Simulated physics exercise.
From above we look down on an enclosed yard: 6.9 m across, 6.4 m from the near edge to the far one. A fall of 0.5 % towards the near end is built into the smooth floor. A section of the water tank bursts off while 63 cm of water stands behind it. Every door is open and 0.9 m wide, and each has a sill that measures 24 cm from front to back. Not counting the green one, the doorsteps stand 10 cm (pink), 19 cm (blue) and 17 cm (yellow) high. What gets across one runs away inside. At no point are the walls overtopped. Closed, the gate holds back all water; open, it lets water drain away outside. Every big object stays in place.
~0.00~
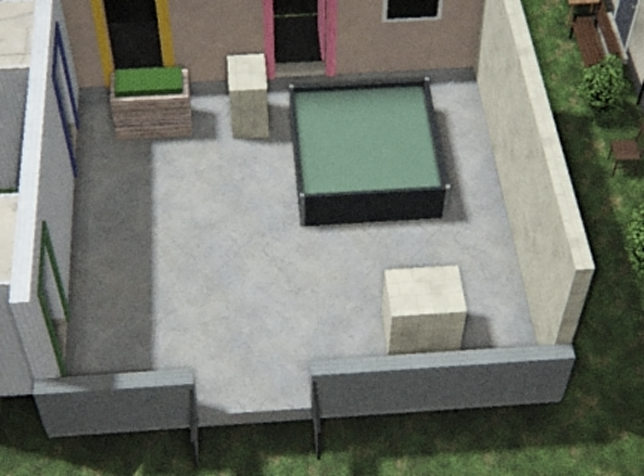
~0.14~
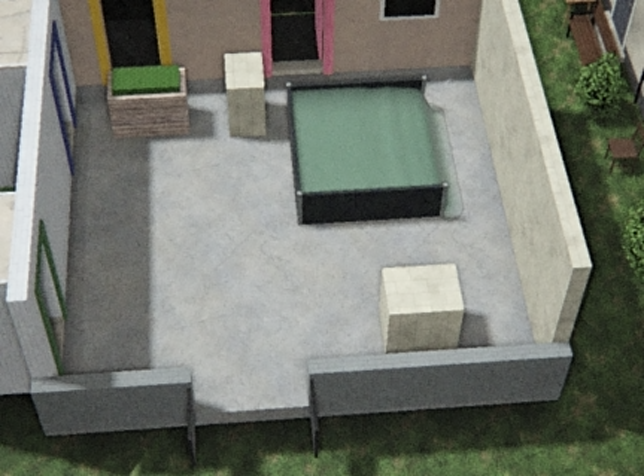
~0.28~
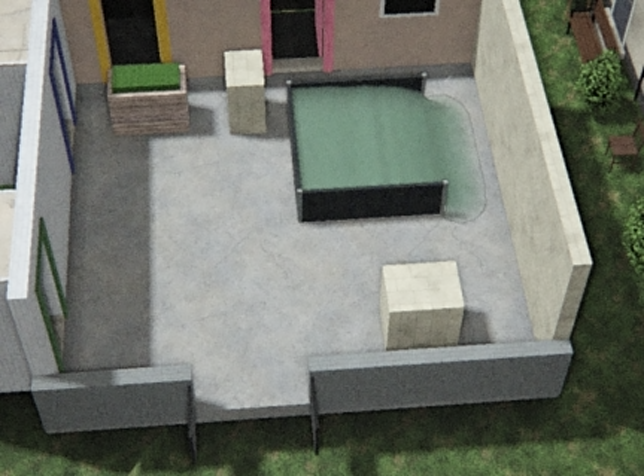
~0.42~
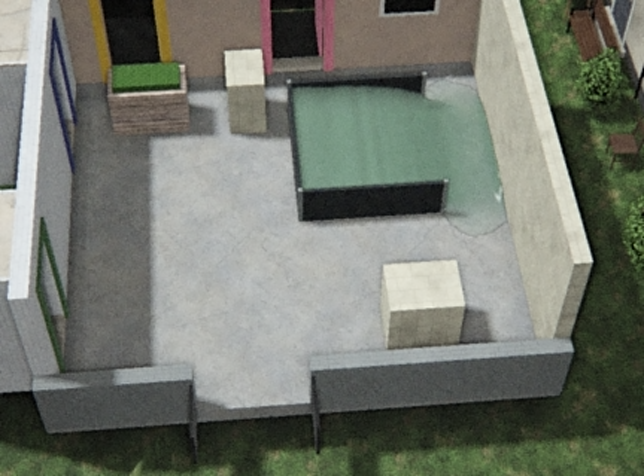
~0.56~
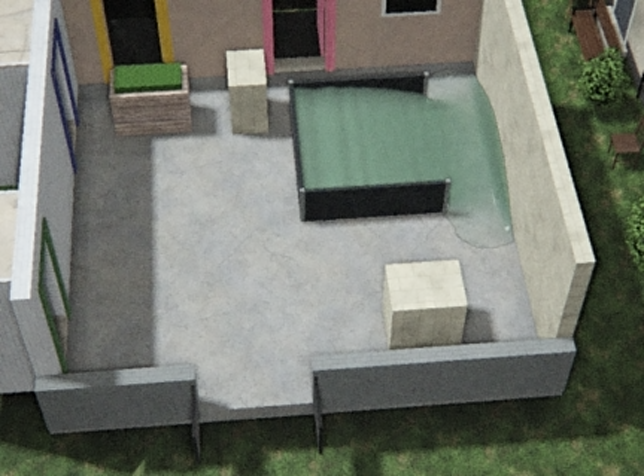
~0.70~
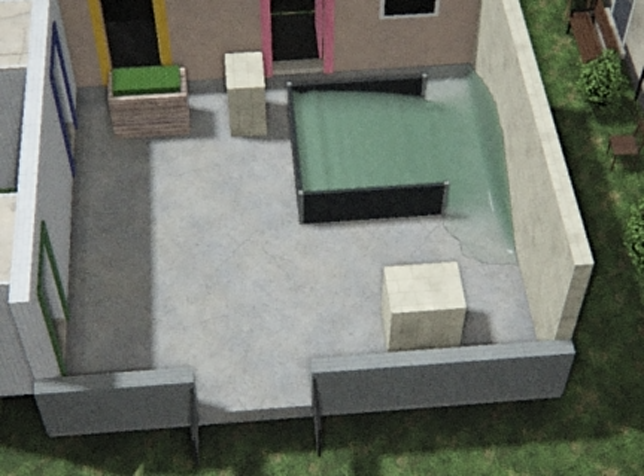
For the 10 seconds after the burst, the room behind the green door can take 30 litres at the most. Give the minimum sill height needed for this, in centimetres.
Roughly 8.5 centimetres.
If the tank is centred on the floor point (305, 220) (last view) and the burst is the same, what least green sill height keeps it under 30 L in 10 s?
Roughly 8.5 centimetres.
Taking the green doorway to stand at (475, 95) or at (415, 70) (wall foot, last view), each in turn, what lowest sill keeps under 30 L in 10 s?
You'd want about 31 cm there first, then about 29 cm.
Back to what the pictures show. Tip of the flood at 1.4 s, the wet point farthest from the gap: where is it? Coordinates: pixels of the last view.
Around (534, 341).
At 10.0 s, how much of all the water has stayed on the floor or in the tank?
Close to 96 in a hundred.
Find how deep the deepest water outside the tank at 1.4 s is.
About 54 cm at most.
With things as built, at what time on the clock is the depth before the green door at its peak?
Peak: Close to 6.5 s.
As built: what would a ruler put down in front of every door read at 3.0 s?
Lab note, cm: Pink 6; green 0; blue 0; yellow 1.
After 1.4 s water covers 15 % of the floor, deepest (54 cm) near (470, 66); it has not reached the green door.
After 3.0 s water covers 40 % of the floor, deepest (36 cm) near (268, 109); it has not reached the green door.
After 10.0 s water covers 95 % of the floor, deepest (14 cm) near (542, 372); 10 cm at the green door, 2 litres in over its 13 cm sill.
At the green door as built, the water arrived by 4.8 s and peaked near 14 cm at 6.4 s.
With a sill of 7 cm, 56 litres would have come in within the 10 s; with 10 cm, 15 litres. So under 30 litres takes about 8.5 cm.
